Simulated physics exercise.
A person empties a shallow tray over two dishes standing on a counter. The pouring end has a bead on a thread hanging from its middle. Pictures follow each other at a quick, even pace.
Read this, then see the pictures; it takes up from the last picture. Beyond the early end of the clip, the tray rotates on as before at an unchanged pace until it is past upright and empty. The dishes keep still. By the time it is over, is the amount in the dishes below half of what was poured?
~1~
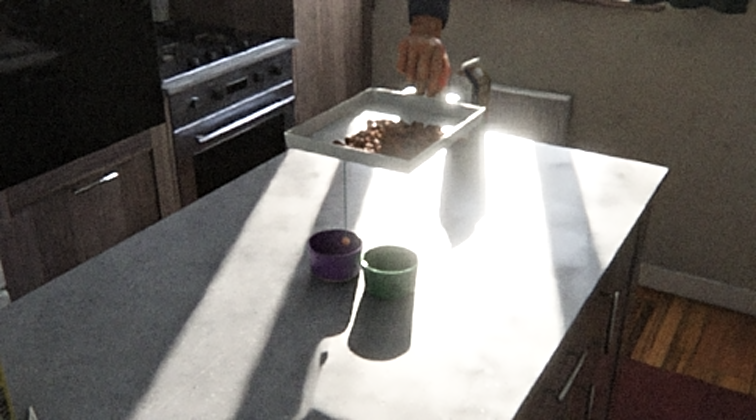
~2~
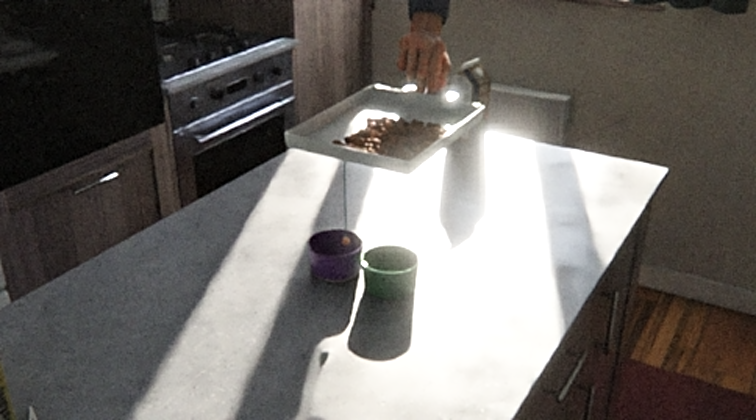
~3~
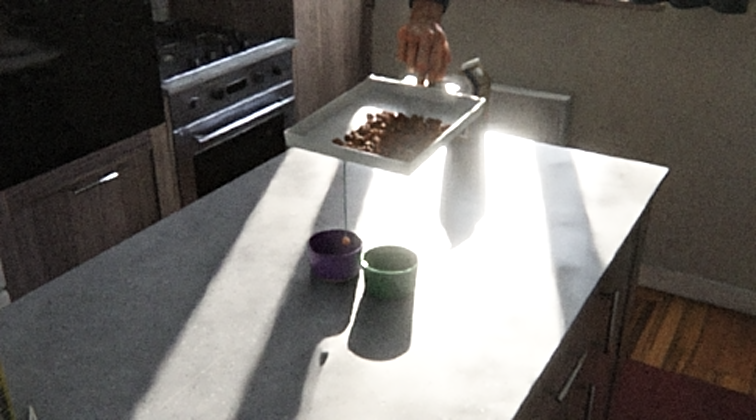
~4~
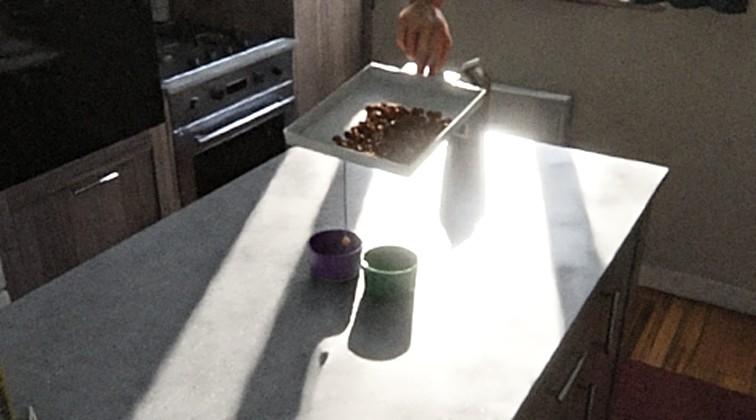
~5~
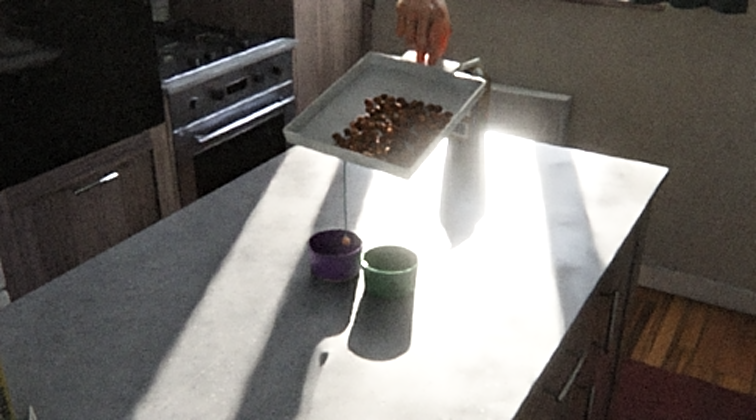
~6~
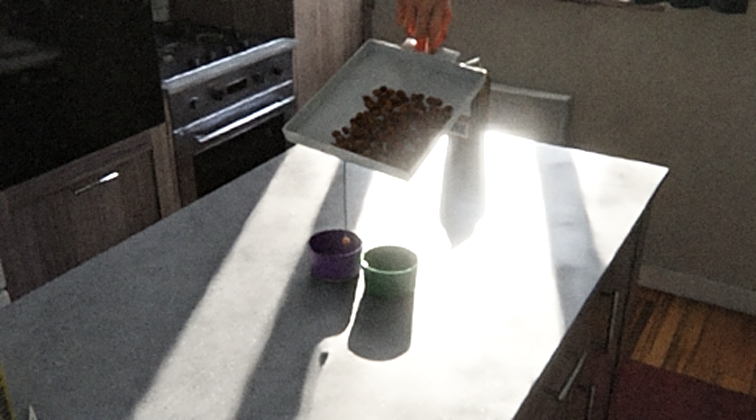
It looks like most goes past the dishes, when all's done.
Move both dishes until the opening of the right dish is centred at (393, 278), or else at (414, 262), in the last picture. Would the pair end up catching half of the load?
Result - try one, past the halfway mark; try two, below the halfway mark.
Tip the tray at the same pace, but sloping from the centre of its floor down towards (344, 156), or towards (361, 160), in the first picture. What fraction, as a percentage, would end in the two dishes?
0 and 0 per cent, in that order.
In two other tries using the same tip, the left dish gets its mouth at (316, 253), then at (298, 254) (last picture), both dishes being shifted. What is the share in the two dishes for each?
50 and 40 %.
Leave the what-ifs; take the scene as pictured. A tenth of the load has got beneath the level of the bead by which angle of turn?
100°, roughly.
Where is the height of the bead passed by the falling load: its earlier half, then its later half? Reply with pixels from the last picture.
I'd put it at roughly (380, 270), and after that at roughly (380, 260).
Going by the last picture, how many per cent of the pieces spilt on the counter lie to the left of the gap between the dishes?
It comes to about 50 percent.
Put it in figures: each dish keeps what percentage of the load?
Per hundred pieces: Left dish roughly 0, right dish roughly 20.
Soon after the last picture, tray tipped steeply; all on the tray.
A little later, tray tipped past a quarter turn; about a third on the tray; a small part outside both; about half in the air.
Later still, tray tipped past a quarter turn; about a quarter in the right dish; most outside both.
At rest, tray tipped past a quarter turn; about a quarter in the right dish; none in the left dish; most outside both.
